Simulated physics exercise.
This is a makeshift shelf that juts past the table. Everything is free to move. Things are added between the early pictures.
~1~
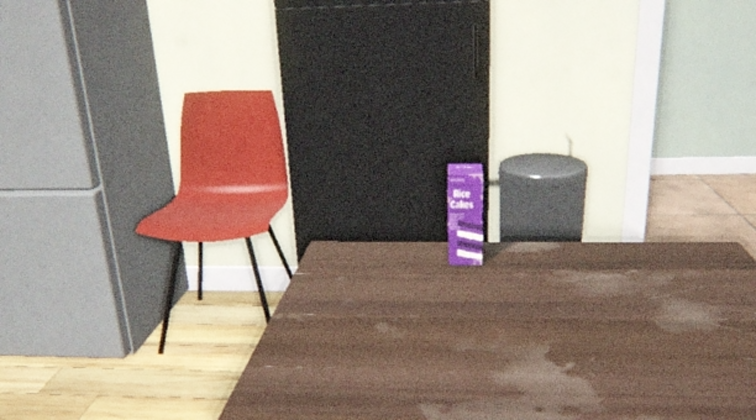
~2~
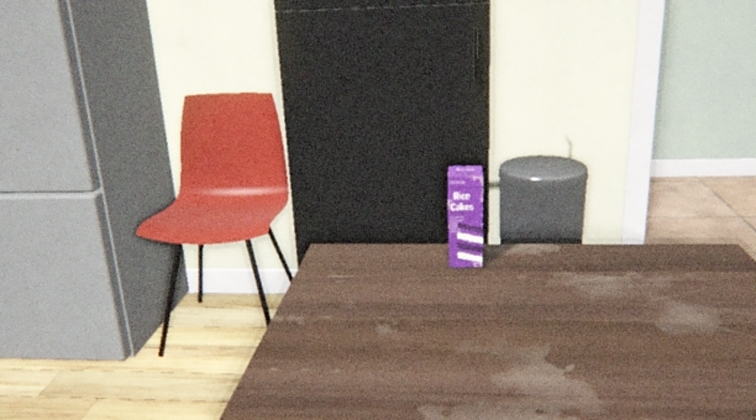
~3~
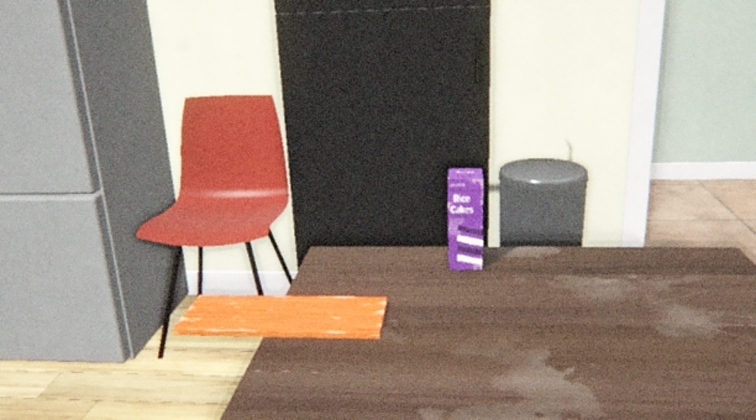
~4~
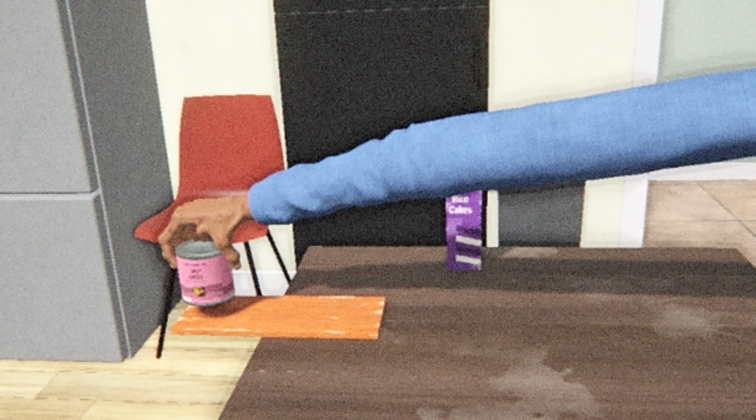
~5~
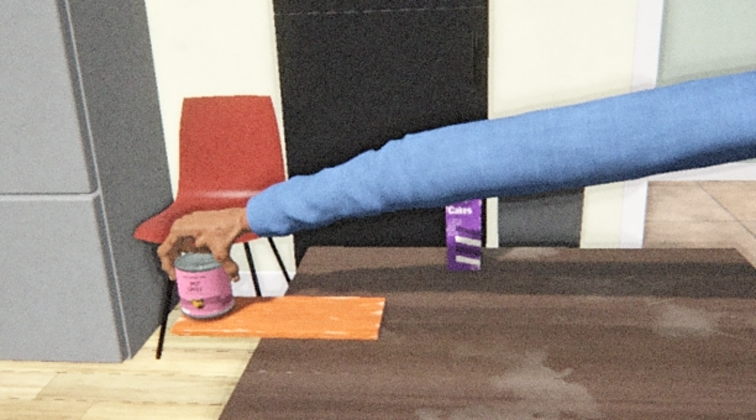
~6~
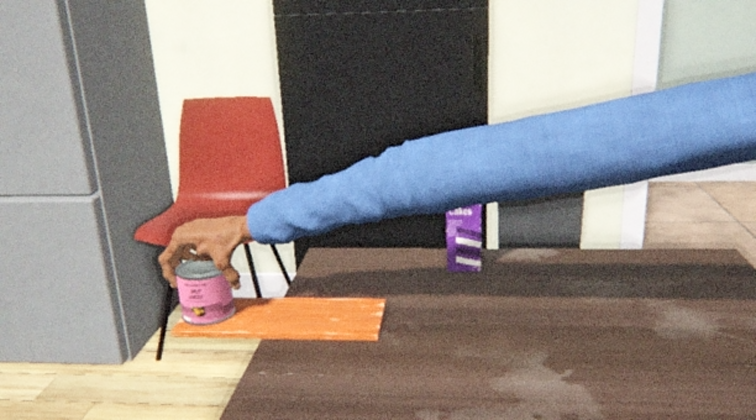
The video shows a dark wooden table with a purple box near a red chair; an orange plank appears at the table's left edge, then a blue-sleeved arm lowers a pink tin slightly onto the plank's left end.
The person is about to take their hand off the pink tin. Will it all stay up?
In the end the plank comes down.
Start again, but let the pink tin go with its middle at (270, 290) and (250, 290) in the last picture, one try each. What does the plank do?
First try: It stays on the table; second try: It tips off the edge.
Then, 0.40 s after the last picture, pink tin and orange plank now down on the floor or falling.
Then, 0.60 s after the last picture, things are still on the move.
By the end, down on the floor or falling, pink tin and orange plank; purple carton in place. The plank tips off the edge.
